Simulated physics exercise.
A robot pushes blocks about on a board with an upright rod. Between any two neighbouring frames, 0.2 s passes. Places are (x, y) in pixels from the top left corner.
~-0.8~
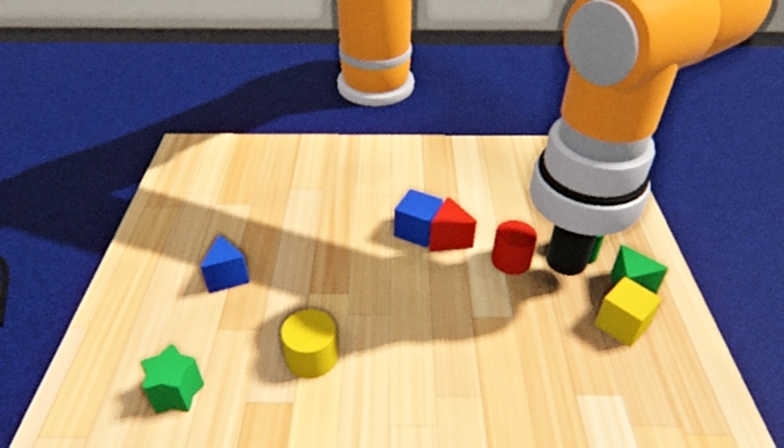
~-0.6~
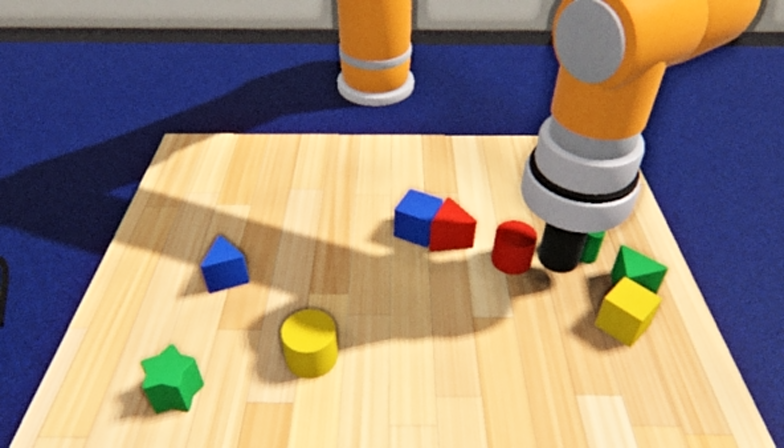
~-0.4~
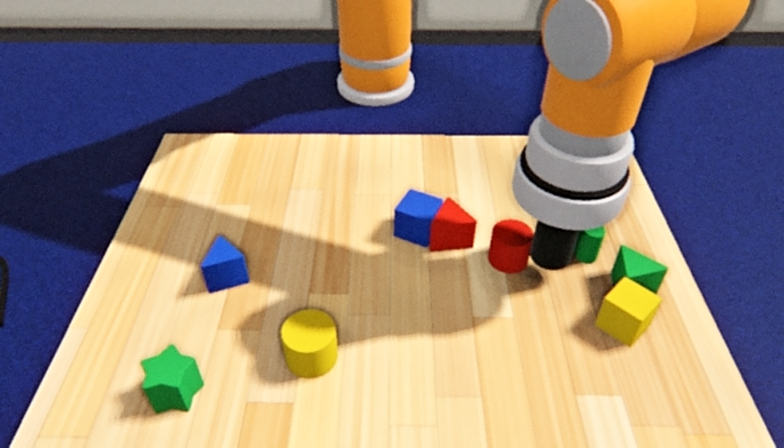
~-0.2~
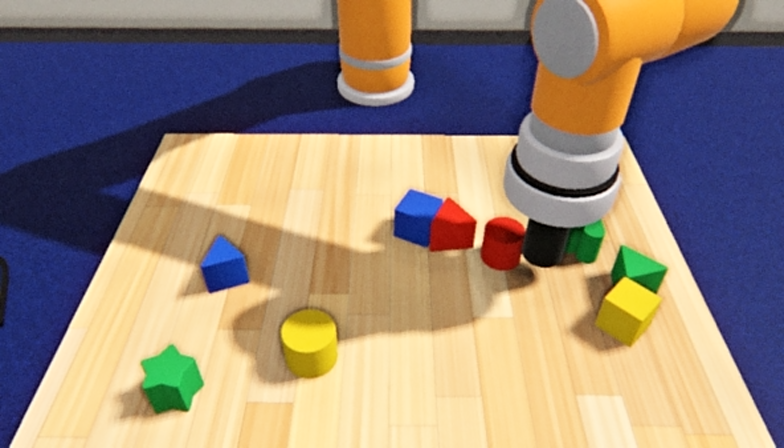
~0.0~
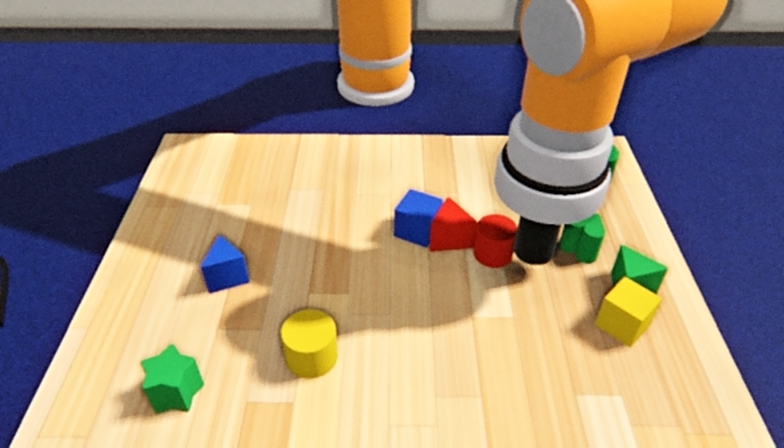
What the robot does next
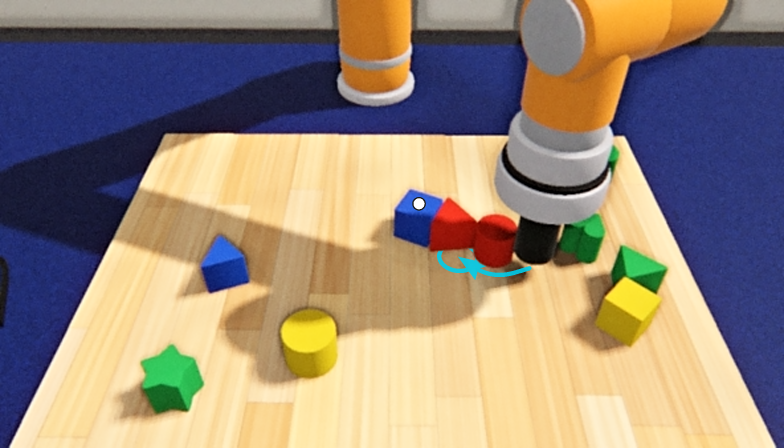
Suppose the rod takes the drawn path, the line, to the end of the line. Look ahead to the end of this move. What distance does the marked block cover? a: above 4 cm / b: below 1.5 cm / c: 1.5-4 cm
It's b.
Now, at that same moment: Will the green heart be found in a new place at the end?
No, that is not what happens.
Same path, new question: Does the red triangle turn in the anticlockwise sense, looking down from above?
Yes - that is the case.
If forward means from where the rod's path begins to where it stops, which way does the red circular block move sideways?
Rightward.
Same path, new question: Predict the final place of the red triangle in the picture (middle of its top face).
Around pixel (441, 184).
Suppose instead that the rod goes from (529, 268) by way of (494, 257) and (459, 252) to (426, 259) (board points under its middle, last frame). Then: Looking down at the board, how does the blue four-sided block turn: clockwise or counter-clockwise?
Anticlockwise.
Path on the board, from (529, 268) through (505, 275) and (479, 270) to (458, 257); the dot is on the blue four-sided block.
What follows on the original path. Halfway along, rod at (495, 258); blue four-sided block at (412, 200), turned 15° anticlockwise; red triangle at (446, 204), turned 15° anticlockwise; red circular block at (475, 221).
At the end, rod at (460, 240); blue four-sided block at (410, 199), turned 25° anticlockwise; red triangle at (441, 184), turned 40° anticlockwise; red circular block at (460, 204); green heart in place.
